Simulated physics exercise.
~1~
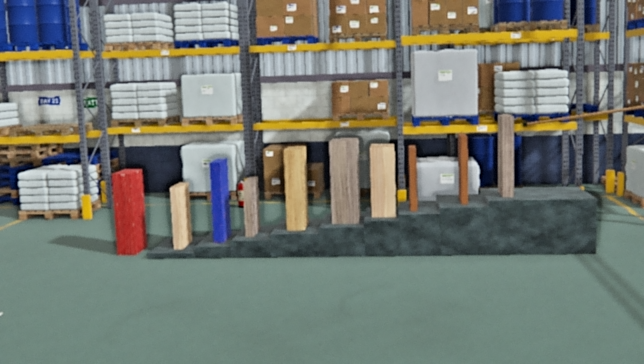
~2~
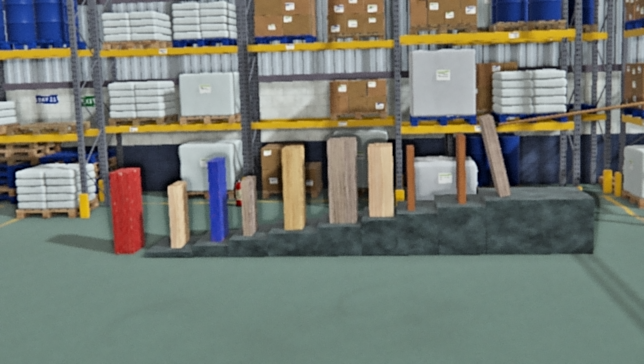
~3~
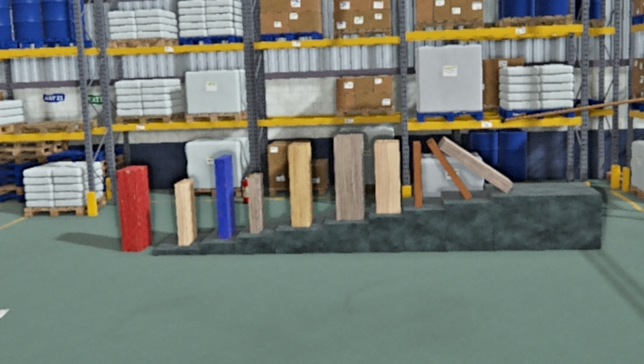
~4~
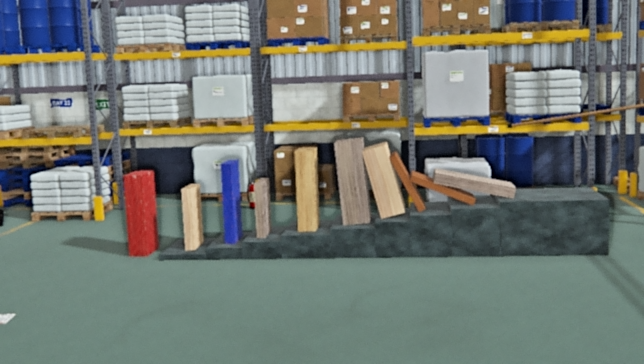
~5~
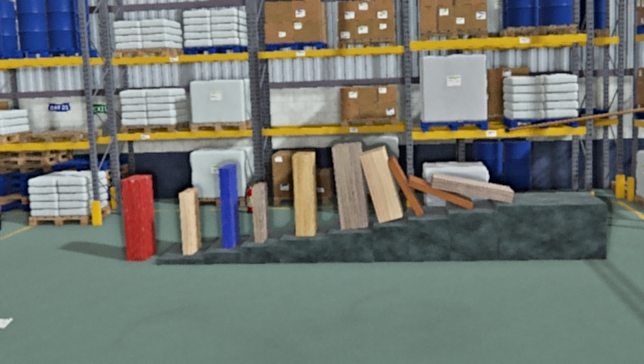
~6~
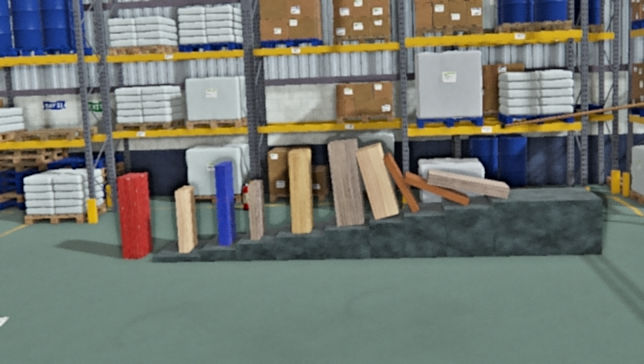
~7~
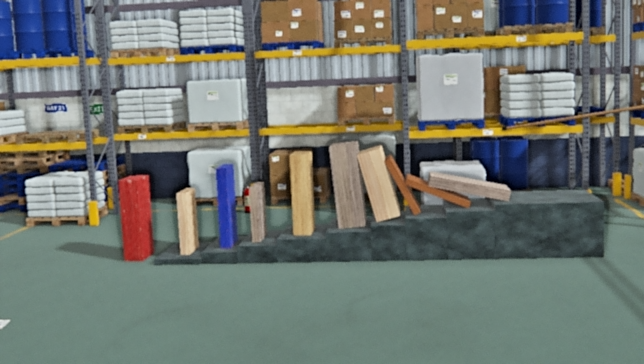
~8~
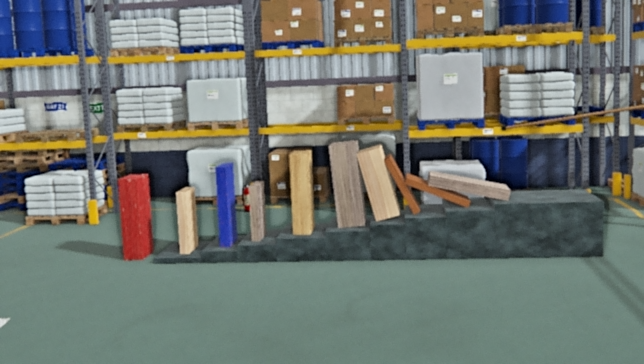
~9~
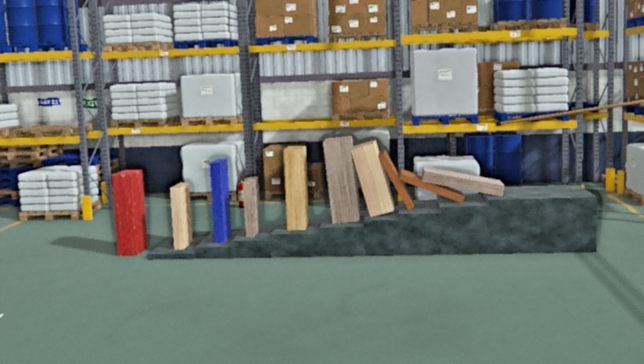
In a warehouse, a pole tips the rightmost board leftward, toppling two more before the rest hold.
